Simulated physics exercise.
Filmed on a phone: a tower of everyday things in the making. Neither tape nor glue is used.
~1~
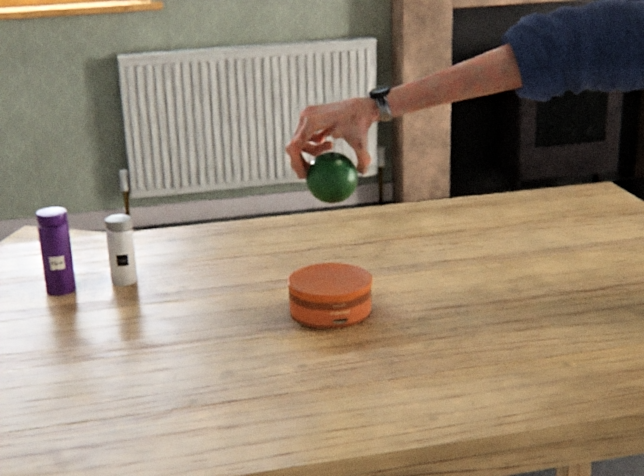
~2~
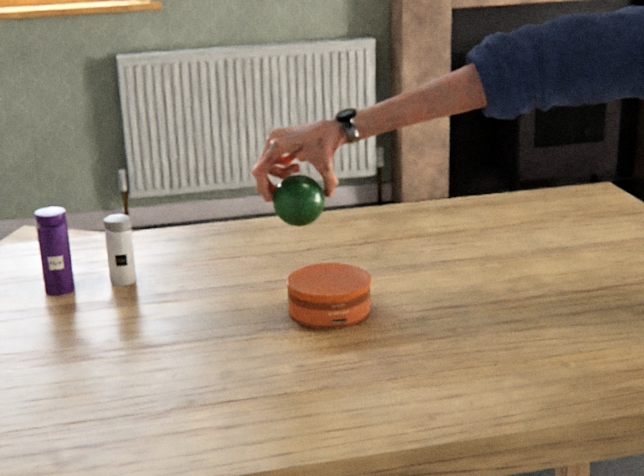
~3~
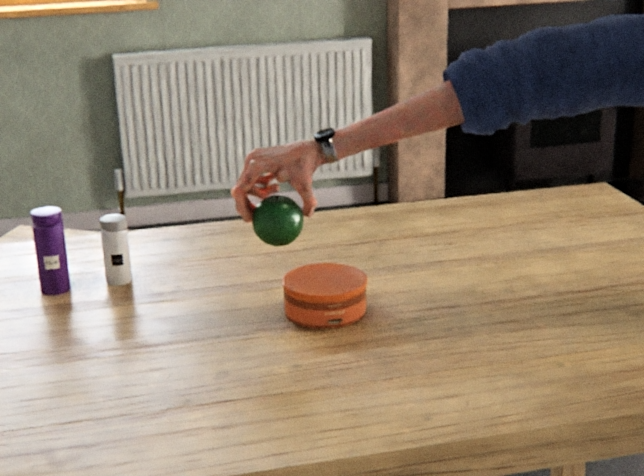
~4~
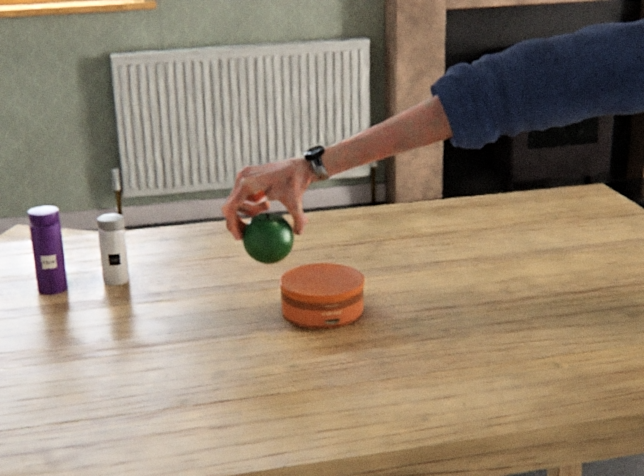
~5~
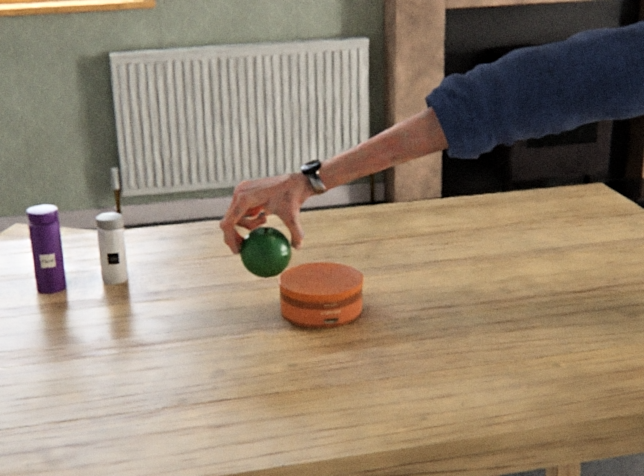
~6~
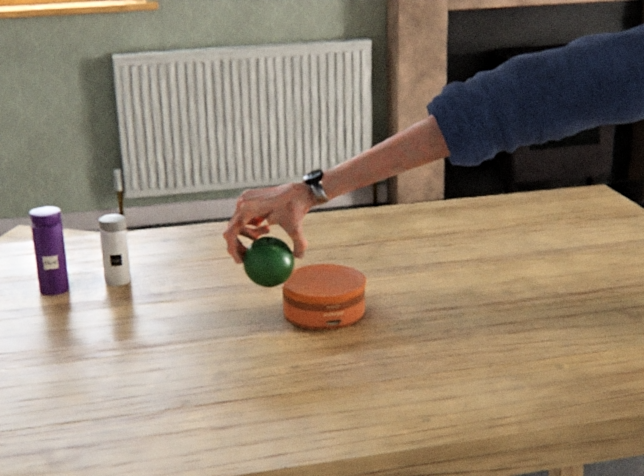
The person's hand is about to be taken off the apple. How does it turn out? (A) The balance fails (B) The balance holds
The balance fails.
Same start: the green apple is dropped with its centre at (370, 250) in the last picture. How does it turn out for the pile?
What happens next is that it tips over.
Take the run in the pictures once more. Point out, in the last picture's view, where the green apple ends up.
Close to pixel (247, 299).
Then, 0.20 s past the last view, green apple displaced a little near (261, 274).
Then, 0.30 s past the last view, green apple now fallen.
Then, 1.20 s past the last view, nothing new.
Then, 2.40 s past the last view, green apple resting near (247, 299).
Finally, fallen, green apple; the other 3 still in place. Final places as the last picture's camera would see them, green apple near (247, 299). The pile gives way.
